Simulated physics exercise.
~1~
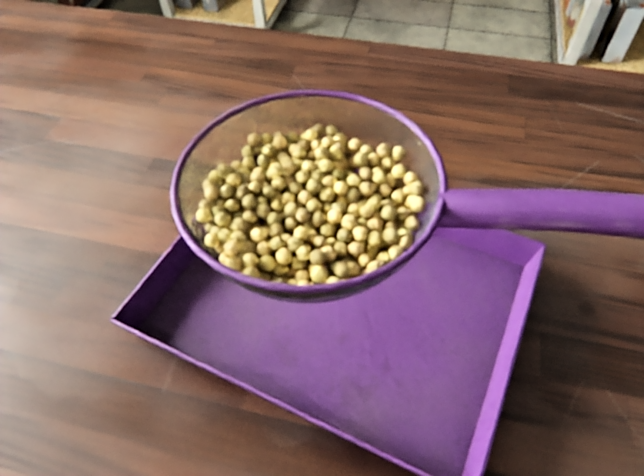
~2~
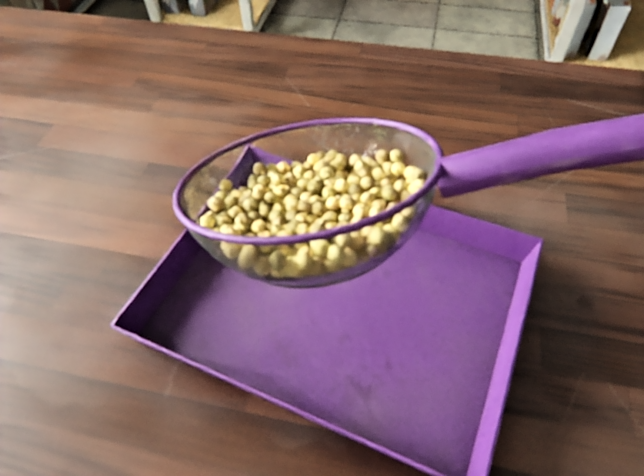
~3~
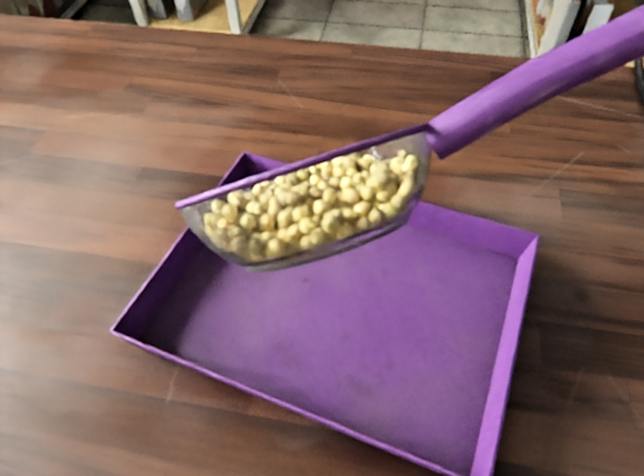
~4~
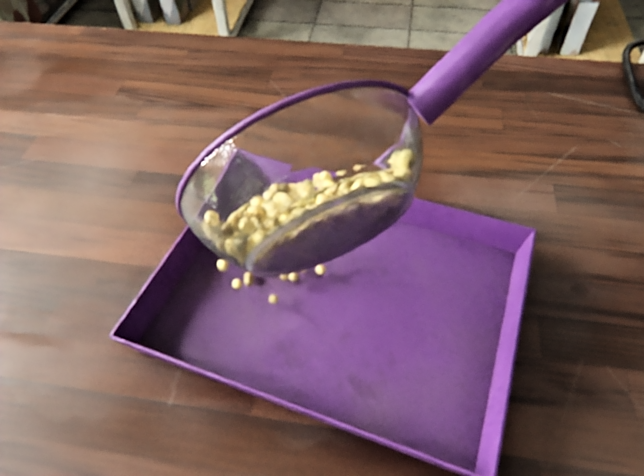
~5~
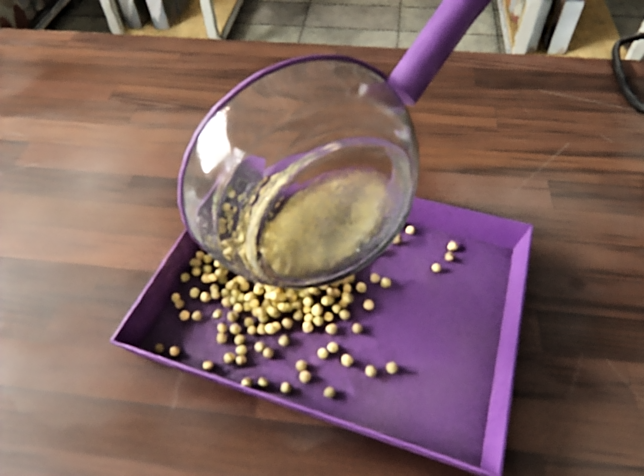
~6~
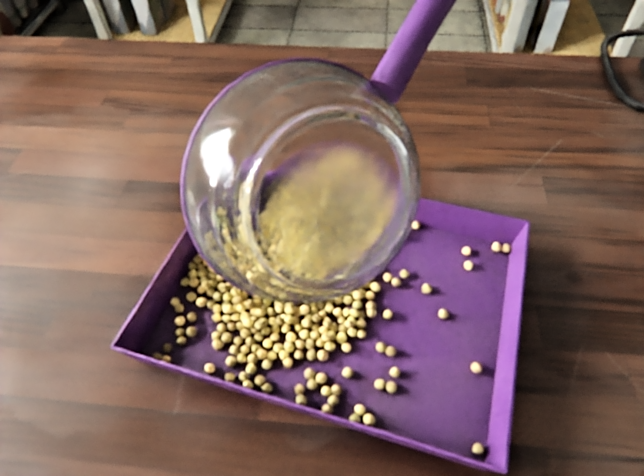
A purple-rimmed clear ladle tips its soya beans into a purple tray until it empties.
